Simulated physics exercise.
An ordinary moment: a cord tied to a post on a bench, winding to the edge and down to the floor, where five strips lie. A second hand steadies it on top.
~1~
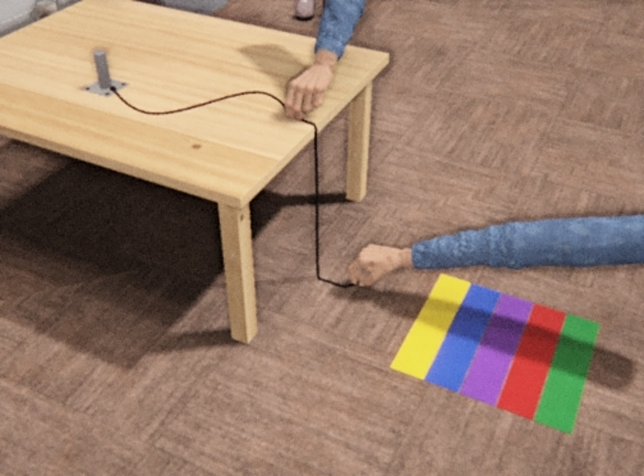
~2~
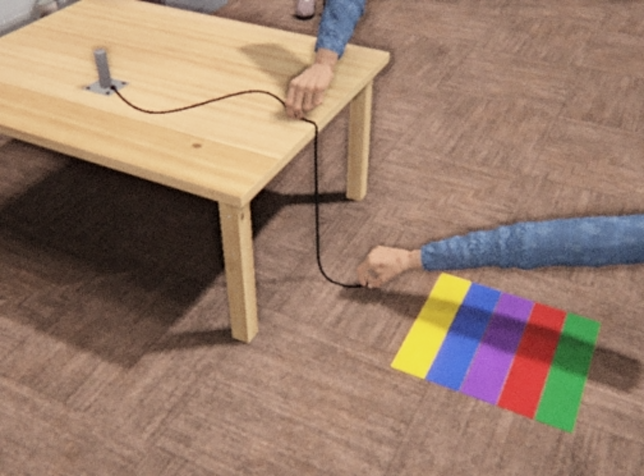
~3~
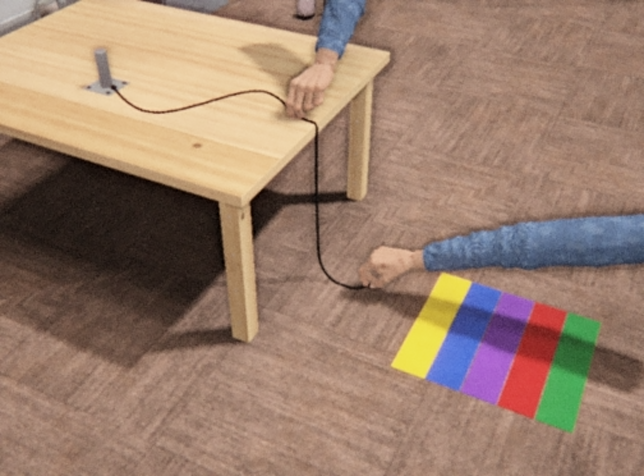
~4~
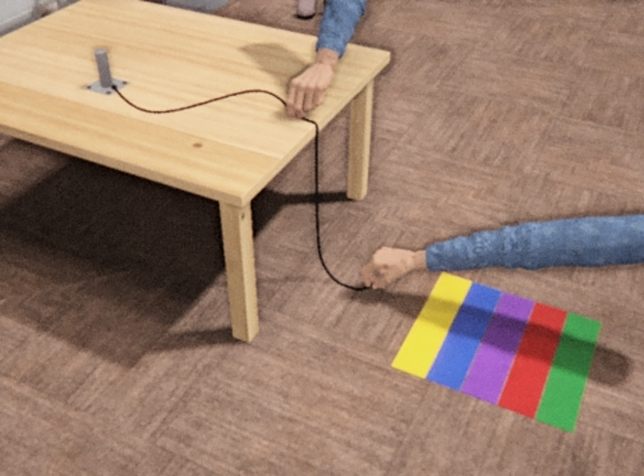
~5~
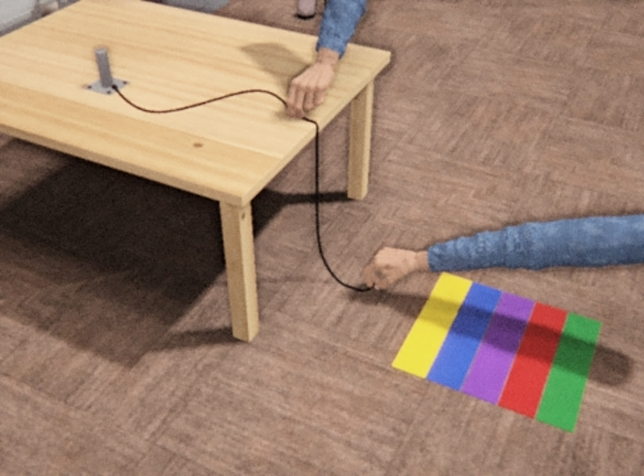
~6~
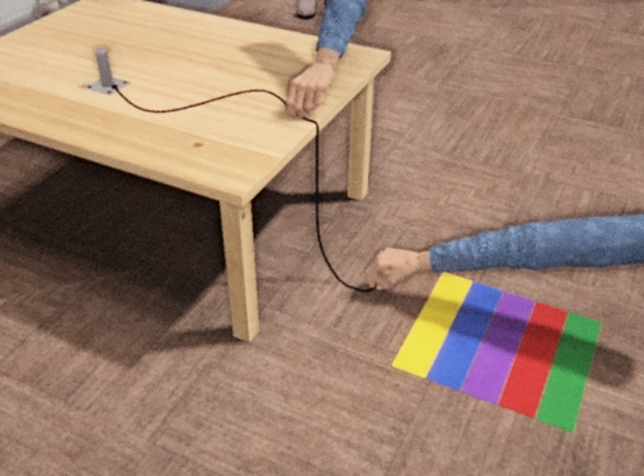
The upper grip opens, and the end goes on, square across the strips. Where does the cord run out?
Over red.
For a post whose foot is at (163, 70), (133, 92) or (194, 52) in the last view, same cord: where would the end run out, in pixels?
In that order: (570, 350), (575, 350) and (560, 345).
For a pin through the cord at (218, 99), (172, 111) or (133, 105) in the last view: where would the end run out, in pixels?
Near (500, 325), (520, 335) and (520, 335).
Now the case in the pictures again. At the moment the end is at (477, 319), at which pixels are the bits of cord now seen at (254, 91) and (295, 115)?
The first at (275, 118), the second at (324, 153).
A little later, end near (477, 319); over blue.
Next, end near (514, 331); over purple.
When it is tight, end near (538, 339); over red. The end stops over the red strip.
